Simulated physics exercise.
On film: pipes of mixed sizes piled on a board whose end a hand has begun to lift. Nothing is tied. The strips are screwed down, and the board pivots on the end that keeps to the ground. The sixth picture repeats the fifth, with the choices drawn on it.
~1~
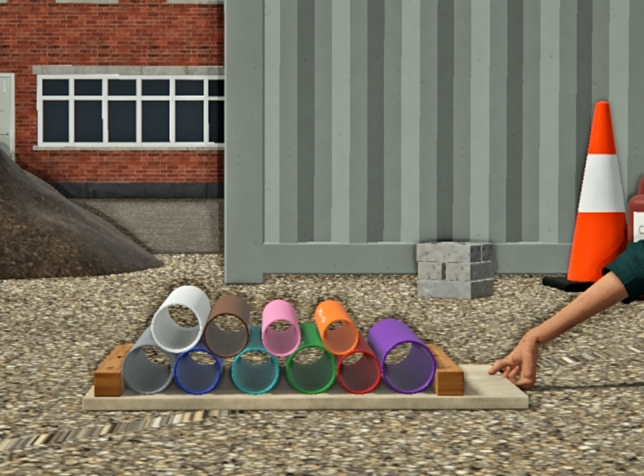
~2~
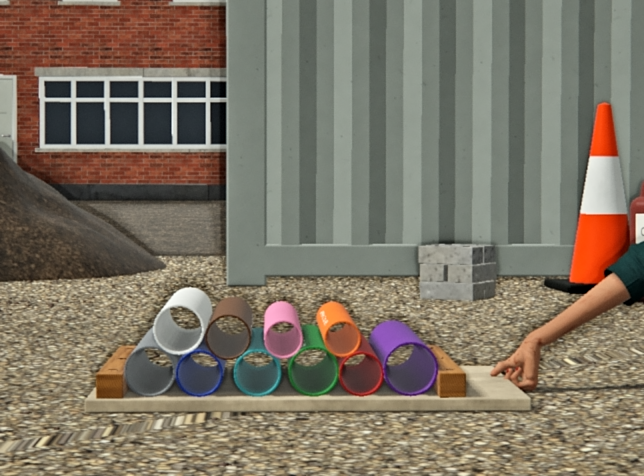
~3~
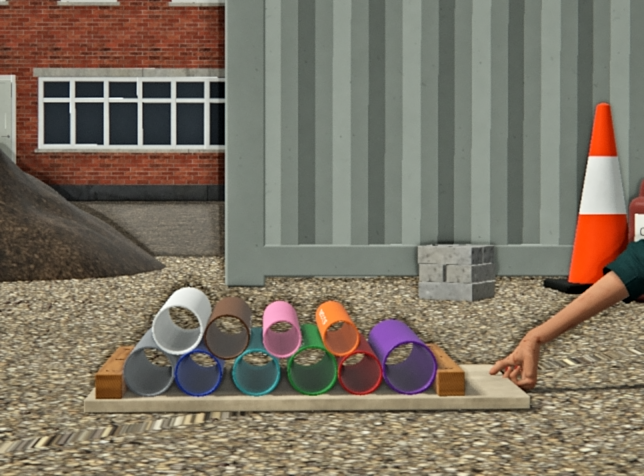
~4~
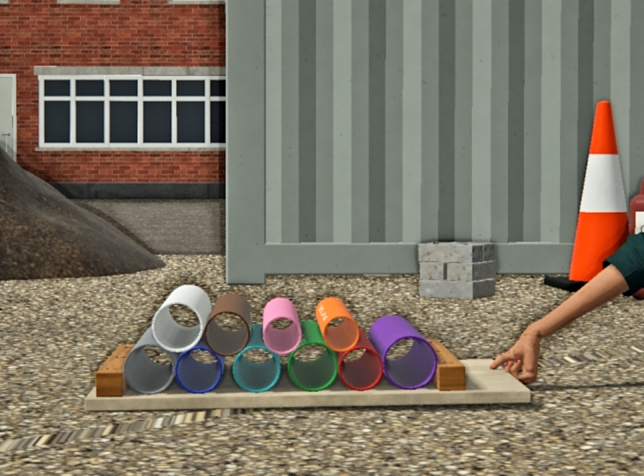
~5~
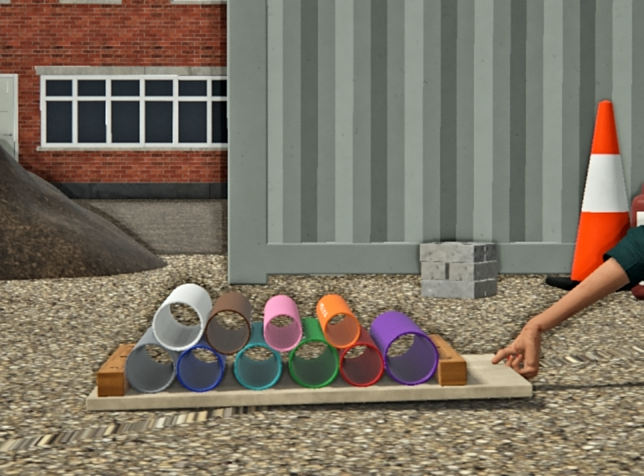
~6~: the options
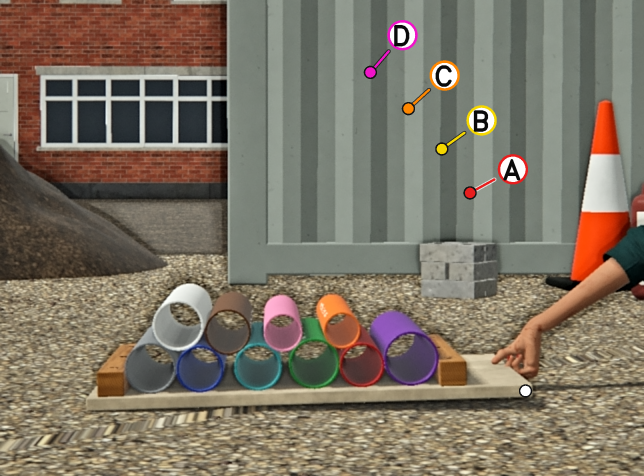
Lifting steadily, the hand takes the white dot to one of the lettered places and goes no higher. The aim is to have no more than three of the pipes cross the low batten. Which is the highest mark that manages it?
Mark B is as high as it can go.
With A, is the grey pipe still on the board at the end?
Yes.
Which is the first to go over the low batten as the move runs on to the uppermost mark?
The white one.
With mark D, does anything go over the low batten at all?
At D: Yes.
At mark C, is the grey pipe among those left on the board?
Yes.
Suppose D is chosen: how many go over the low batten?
With D, four.
On the marked copy, A at (470, 193); B at (442, 149); C at (408, 108); D at (371, 73); the white dot at (525, 391).
Following B. Soon after the start, board at 20°.
Later, board at 36°.
In the end, board at 36°, three over the low batten (brown, pink, white).
As for the rest, A one over the low batten (white); C four over the low batten (brown, orange, pink, white); D four over the low batten (brown, orange, pink, white).
